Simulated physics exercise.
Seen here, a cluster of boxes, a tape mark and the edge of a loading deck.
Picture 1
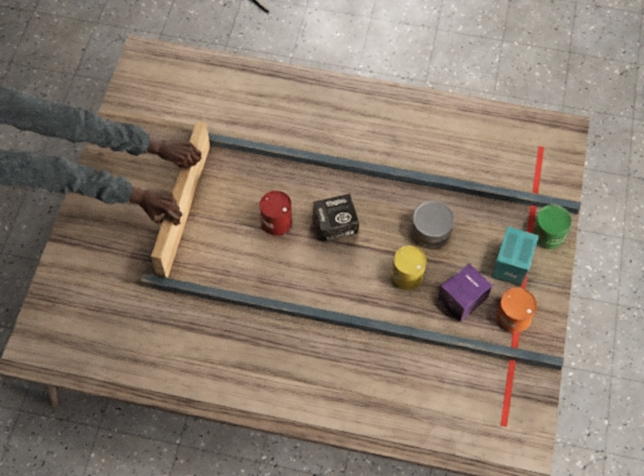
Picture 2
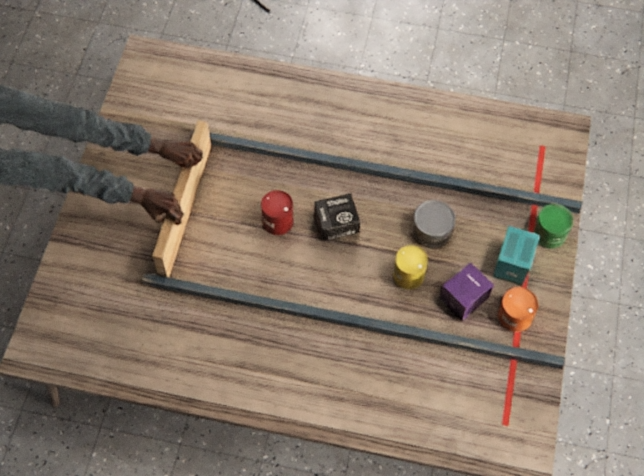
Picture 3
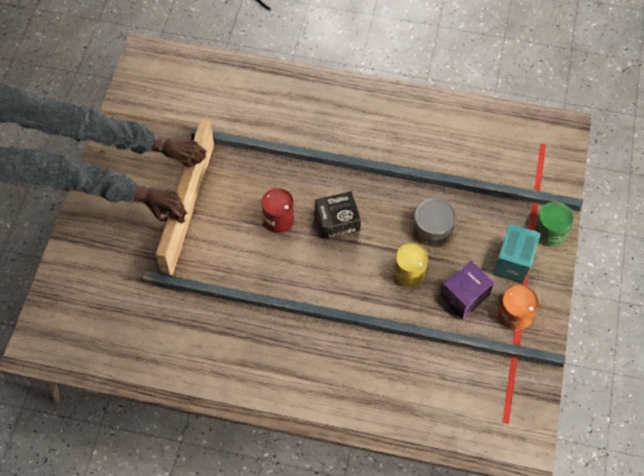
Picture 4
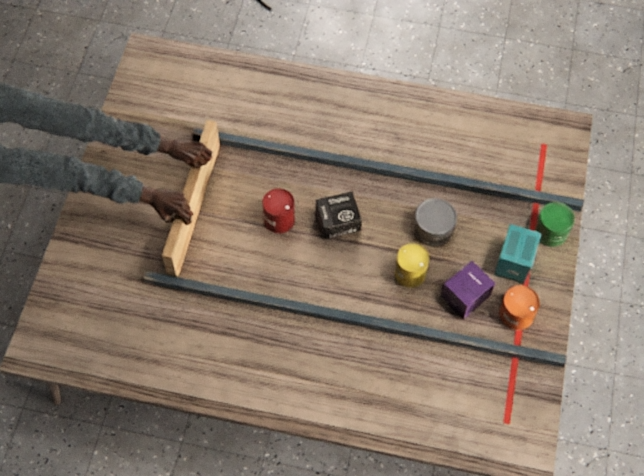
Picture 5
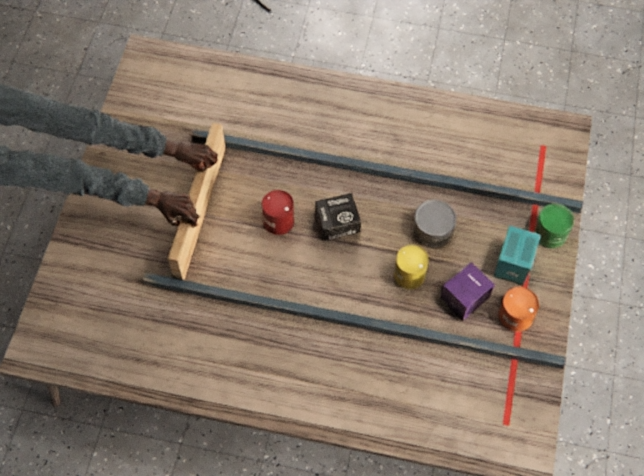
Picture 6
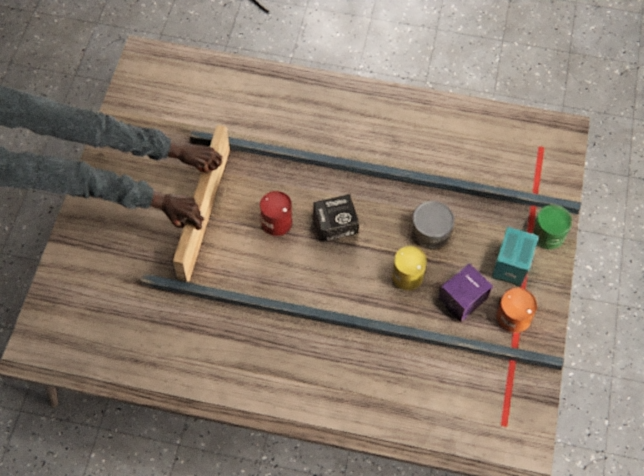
Two hands slide a wooden plank slightly right toward colorful canisters and boxes on a table.
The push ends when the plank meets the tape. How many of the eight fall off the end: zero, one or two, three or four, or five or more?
Here the number that fall off is three or four.
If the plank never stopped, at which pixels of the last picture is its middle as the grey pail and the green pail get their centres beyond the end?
Its middle is around (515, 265) and around (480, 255).
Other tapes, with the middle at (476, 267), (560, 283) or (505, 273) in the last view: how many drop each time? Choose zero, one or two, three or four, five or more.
Taking them in turn, zero; five or more; one or two.
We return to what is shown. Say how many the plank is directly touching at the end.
That makes 3.
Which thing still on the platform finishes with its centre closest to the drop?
That is the purple box.
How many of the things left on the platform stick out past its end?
1 of them.
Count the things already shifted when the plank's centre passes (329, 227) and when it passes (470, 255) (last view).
The counts are 2 and 8.
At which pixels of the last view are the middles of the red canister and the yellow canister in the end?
About (544, 260), and the other about (540, 294).
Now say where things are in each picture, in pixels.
In the first picture, green pail (552, 227); orange canister (516, 310); turquoise tote (515, 257); plank (182, 199); tape (524, 276).
In the second picture, orange canister (518, 310); red canister (278, 213).
In the third picture, turquoise tote (516, 254); black box (338, 215).
In the fourth picture, green pail (554, 225); grey pail (435, 223).
In the fifth picture, orange canister (519, 309); yellow canister (411, 267).
In the sixth picture, green pail (552, 228); orange canister (517, 310); turquoise tote (515, 257); plank (203, 203); tape (524, 276).
Early on, none off yet; green pail at rest near (552, 228); orange canister at rest near (517, 310); turquoise tote at rest near (515, 257).
A while later, none off yet; green pail travelled a little near (563, 228); orange canister travelled about its own width near (539, 318); turquoise tote travelled about its own width near (538, 268).
Finally, the number that fall off is three or four; lost, grey pail, turquoise tote, orange canister and green pail.
